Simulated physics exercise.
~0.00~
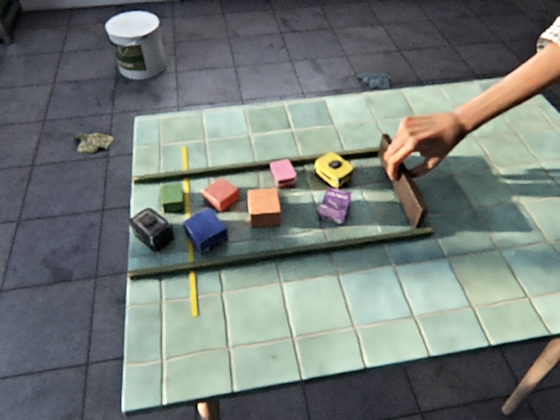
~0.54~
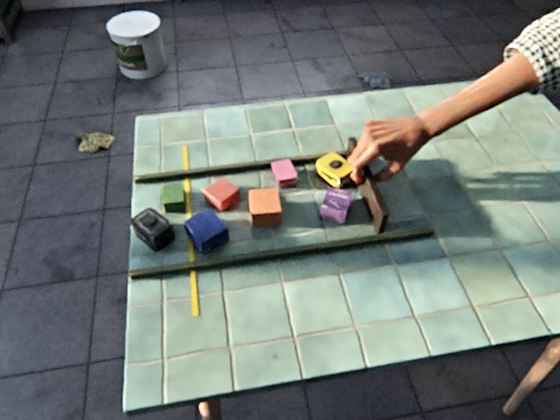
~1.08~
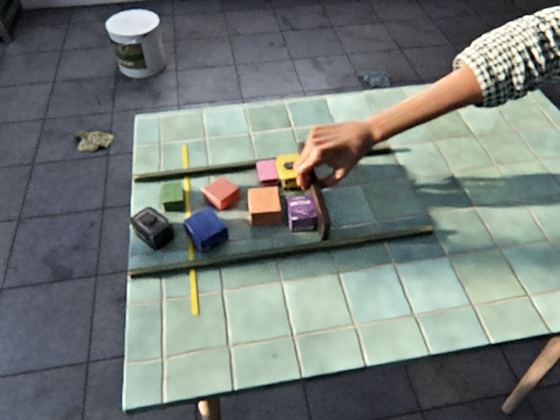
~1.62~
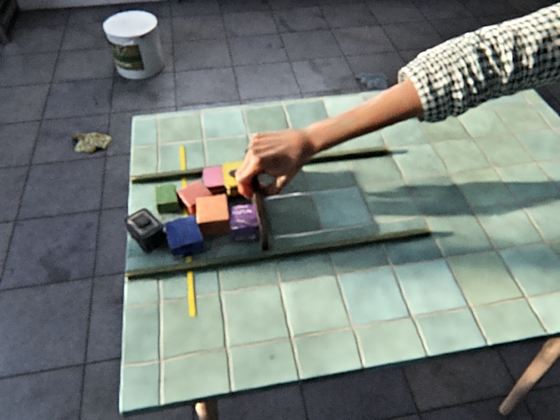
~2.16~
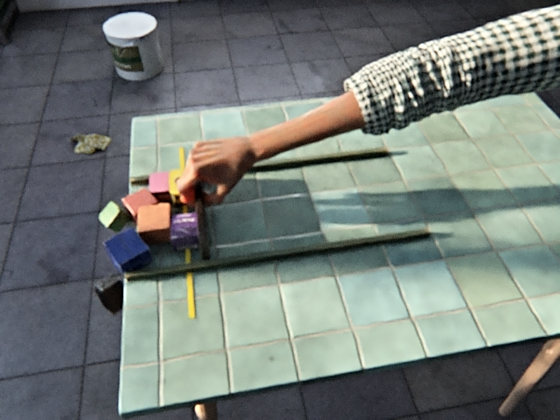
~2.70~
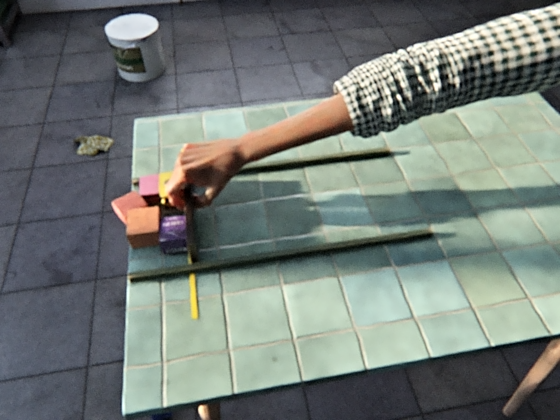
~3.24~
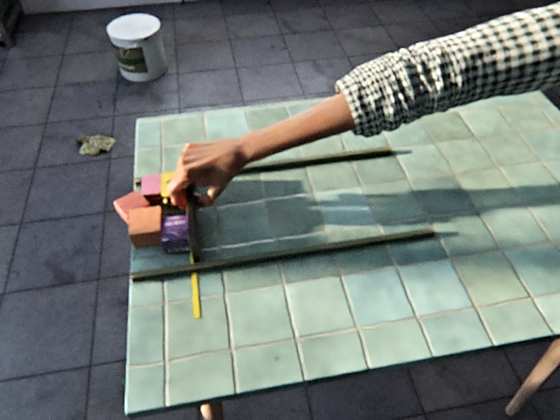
A wooden board held upright by a person's hand slides left across a pale green tiled table, seen from above at an angle with slight camera sway. Between two thin rails ahead of it sit small boxes and blocks in pink, yellow, red, orange, purple, green, blue and black, with yellow tape crossing near the left end. The board gathers the yellow and purple pieces, then presses the whole group together. The black case tips over the left edge, and the green block and blue box follow it off. The board stops at the tape, leaving the remaining pieces bunched at the edge.
